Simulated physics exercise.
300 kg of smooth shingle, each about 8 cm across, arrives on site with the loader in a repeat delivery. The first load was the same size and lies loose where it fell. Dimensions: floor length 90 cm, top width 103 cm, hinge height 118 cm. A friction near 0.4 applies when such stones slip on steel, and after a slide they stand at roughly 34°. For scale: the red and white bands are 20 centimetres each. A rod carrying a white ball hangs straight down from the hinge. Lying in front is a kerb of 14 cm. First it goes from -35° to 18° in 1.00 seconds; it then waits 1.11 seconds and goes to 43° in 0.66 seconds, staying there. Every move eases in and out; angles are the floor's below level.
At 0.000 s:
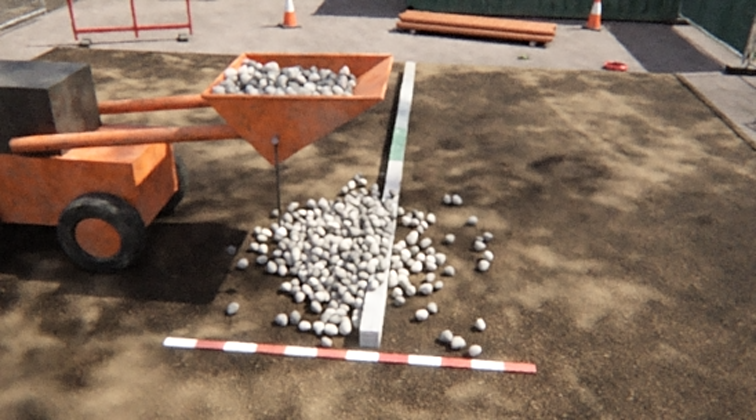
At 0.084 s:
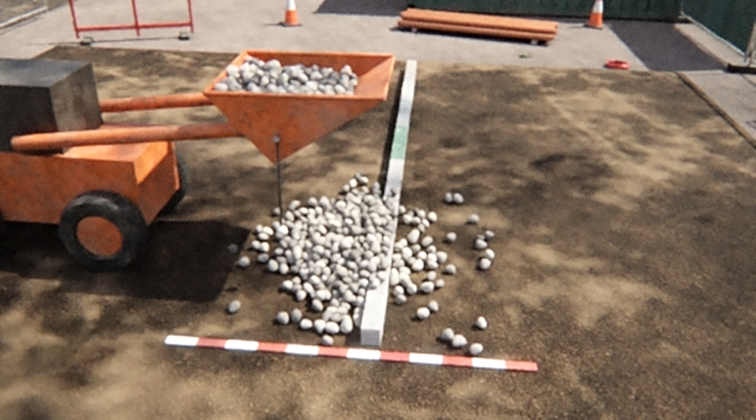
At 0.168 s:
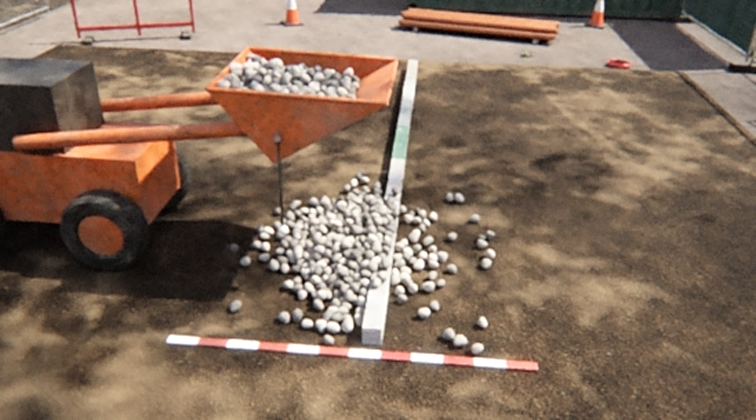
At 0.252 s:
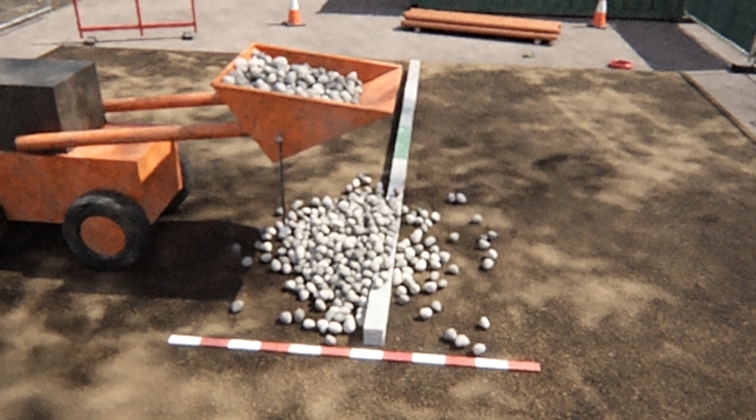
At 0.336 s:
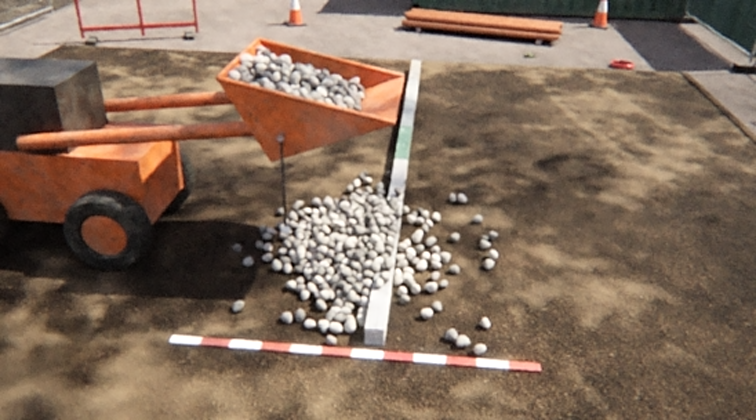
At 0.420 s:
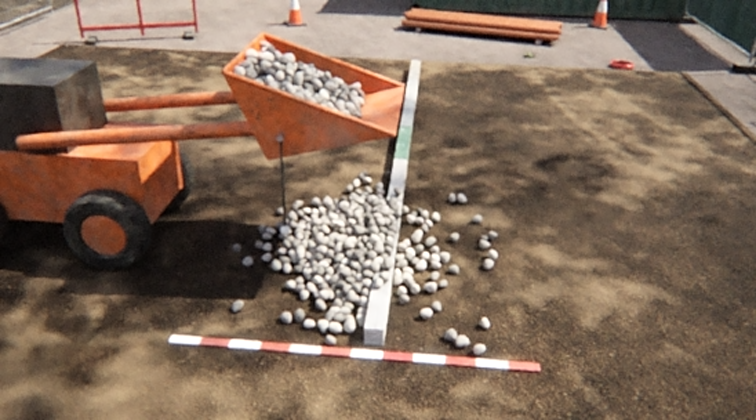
A sunlit, bare-earth work yard is seen from above at an angle. On the left, an orange wheeled machine holds a bucket of grey stones above a loose stone pile straddling a pale kerb, with a red-and-white striped bar in front and orange cones behind. The bucket slowly tilts, its left side rising and right lip lowering, as its stones shift slightly and the view drifts almost imperceptibly.
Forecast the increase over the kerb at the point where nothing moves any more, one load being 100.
I would say 95 per cent.
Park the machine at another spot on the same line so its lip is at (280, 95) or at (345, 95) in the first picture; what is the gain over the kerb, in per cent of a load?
Some 15 percent, and then 75 percent.
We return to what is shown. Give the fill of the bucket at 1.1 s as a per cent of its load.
Roughly 95 per cent remains inside.
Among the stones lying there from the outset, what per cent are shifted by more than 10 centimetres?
Around 5 in a hundred.
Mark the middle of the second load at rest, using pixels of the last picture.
Their centre ends up near (440, 245).
After 0.8 s the floor is at 10°; in per cent of one load, 100 in the bucket, 90 on this side of the kerb, 10 over the kerb; the foremost stones are at (485, 262).
After 1.1 s the floor is at 18°; in per cent of one load, 96 in the bucket, 92 on this side of the kerb, 11 over the kerb; the foremost stones are at (485, 262).
After 3.2 s the floor is at 43°; in per cent of one load, 0 in the bucket, 95 on this side of the kerb, 105 over the kerb; the foremost stones are at (590, 283).
After 5.8 s the floor is at 43°; in per cent of one load, 0 in the bucket, 95 on this side of the kerb, 105 over the kerb; the foremost stones are at (590, 283). Net gain over the kerb, 95.
